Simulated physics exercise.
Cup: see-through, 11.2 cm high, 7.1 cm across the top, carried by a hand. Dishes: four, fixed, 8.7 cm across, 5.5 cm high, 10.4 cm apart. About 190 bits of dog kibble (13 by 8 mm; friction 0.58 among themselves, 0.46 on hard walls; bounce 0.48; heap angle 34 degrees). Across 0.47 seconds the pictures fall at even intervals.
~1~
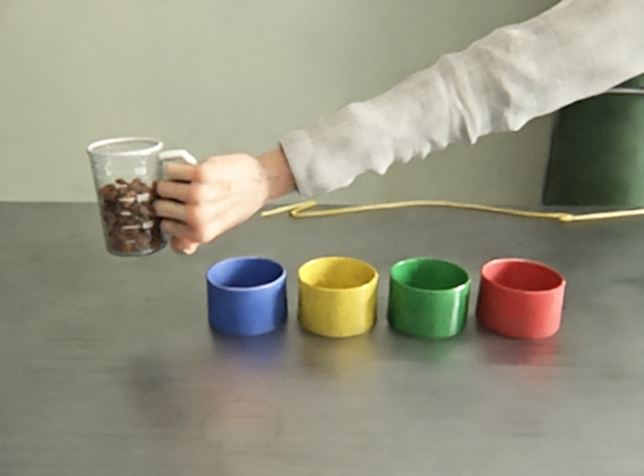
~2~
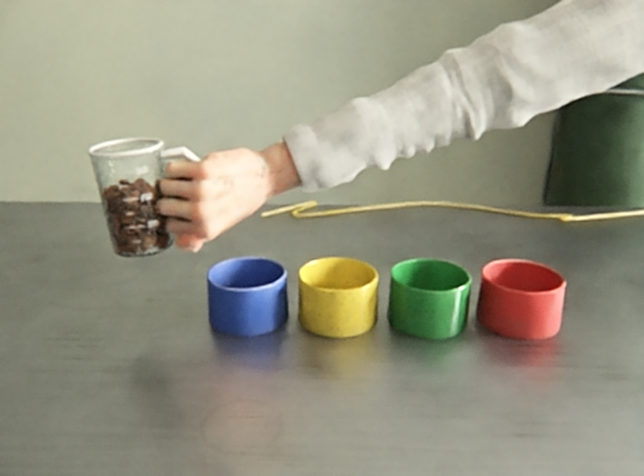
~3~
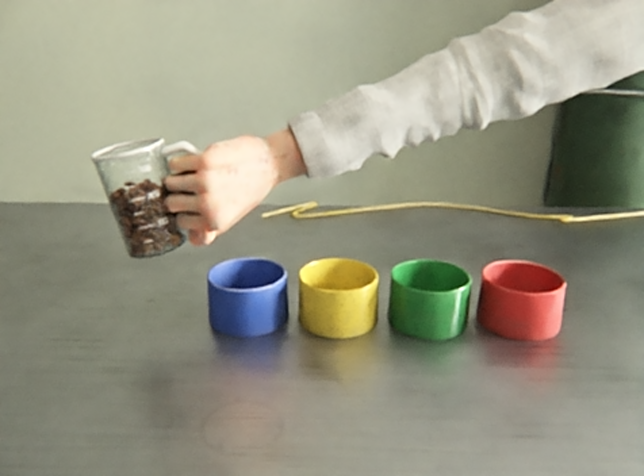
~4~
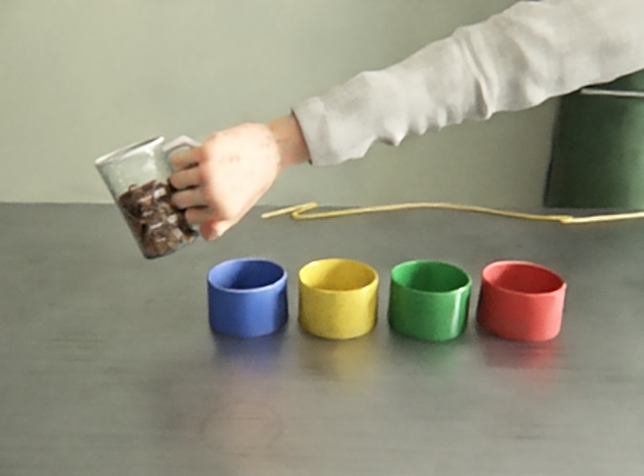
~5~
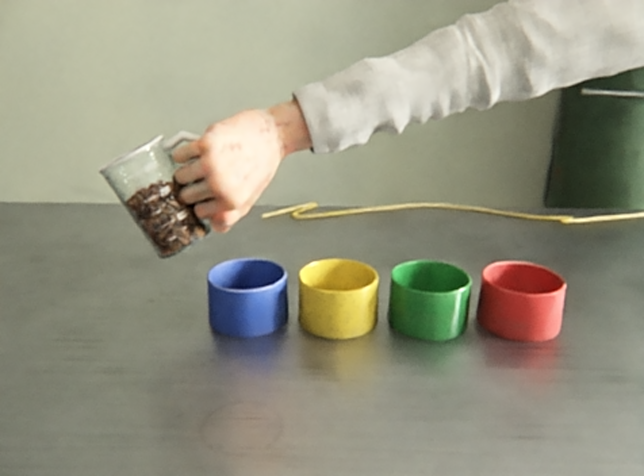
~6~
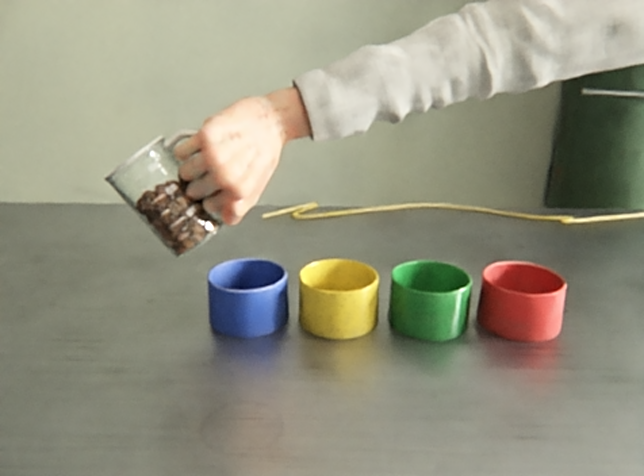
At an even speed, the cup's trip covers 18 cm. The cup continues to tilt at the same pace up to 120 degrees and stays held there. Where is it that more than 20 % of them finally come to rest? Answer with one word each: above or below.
Red below, blue above, green below, yellow below, counter above.
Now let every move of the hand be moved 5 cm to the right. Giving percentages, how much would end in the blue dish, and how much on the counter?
After the change, blue takes 90 while the counter takes 10.
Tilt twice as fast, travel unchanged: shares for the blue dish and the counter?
In that case the blue dish gets 0 while the counter gets 100.
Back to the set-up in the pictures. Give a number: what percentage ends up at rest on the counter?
Roughly 35 in a hundred.
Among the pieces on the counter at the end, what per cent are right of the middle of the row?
Fraction on that side: Around 0 %.
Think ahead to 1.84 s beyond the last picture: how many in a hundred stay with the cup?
Some 0 per cent of the load.
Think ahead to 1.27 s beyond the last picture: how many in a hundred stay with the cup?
Somewhere close to 35 percent.
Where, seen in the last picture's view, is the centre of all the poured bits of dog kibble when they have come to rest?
At about (234, 306).
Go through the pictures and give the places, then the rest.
The first picture shows cup at (132, 197), tilt 0 degrees, lip at (91, 146), moved 0.0 cm; middle of the pieces at (130, 216); blue dish at (246, 272); yellow dish at (338, 273); green dish at (430, 274); red dish at (522, 275).
The second picture shows cup at (135, 198), tilt 3 degrees, lip at (93, 149), moved 0.3 cm; middle of the pieces at (135, 217).
The third picture shows cup at (143, 199), tilt 11 degrees, lip at (96, 154), moved 1.2 cm; middle of the pieces at (145, 218).
The fourth picture shows cup at (151, 199), tilt 18 degrees, lip at (99, 161), moved 2.0 cm; middle of the pieces at (156, 218).
The fifth picture shows cup at (159, 199), tilt 26 degrees, lip at (103, 168), moved 2.9 cm; middle of the pieces at (166, 218).
The sixth picture shows cup at (167, 199), tilt 34 degrees, lip at (108, 175), moved 3.7 cm; middle of the pieces at (177, 217); blue dish at (248, 274); yellow dish at (339, 275); green dish at (431, 277); red dish at (524, 278).
Then, 0.76 s after the last picture, tilt 97 degrees; cup holds 100 %.
Then, 1.27 s after the last picture, tilt 120 degrees; cup holds 35 %, blue 35 %.
Then, 1.84 s after the last picture, tilt 120 degrees; cup holds 0 %, blue 65 %.
In the end, red 0 %, blue 65 %, green 0 %, yellow 0 %, counter 35 %.
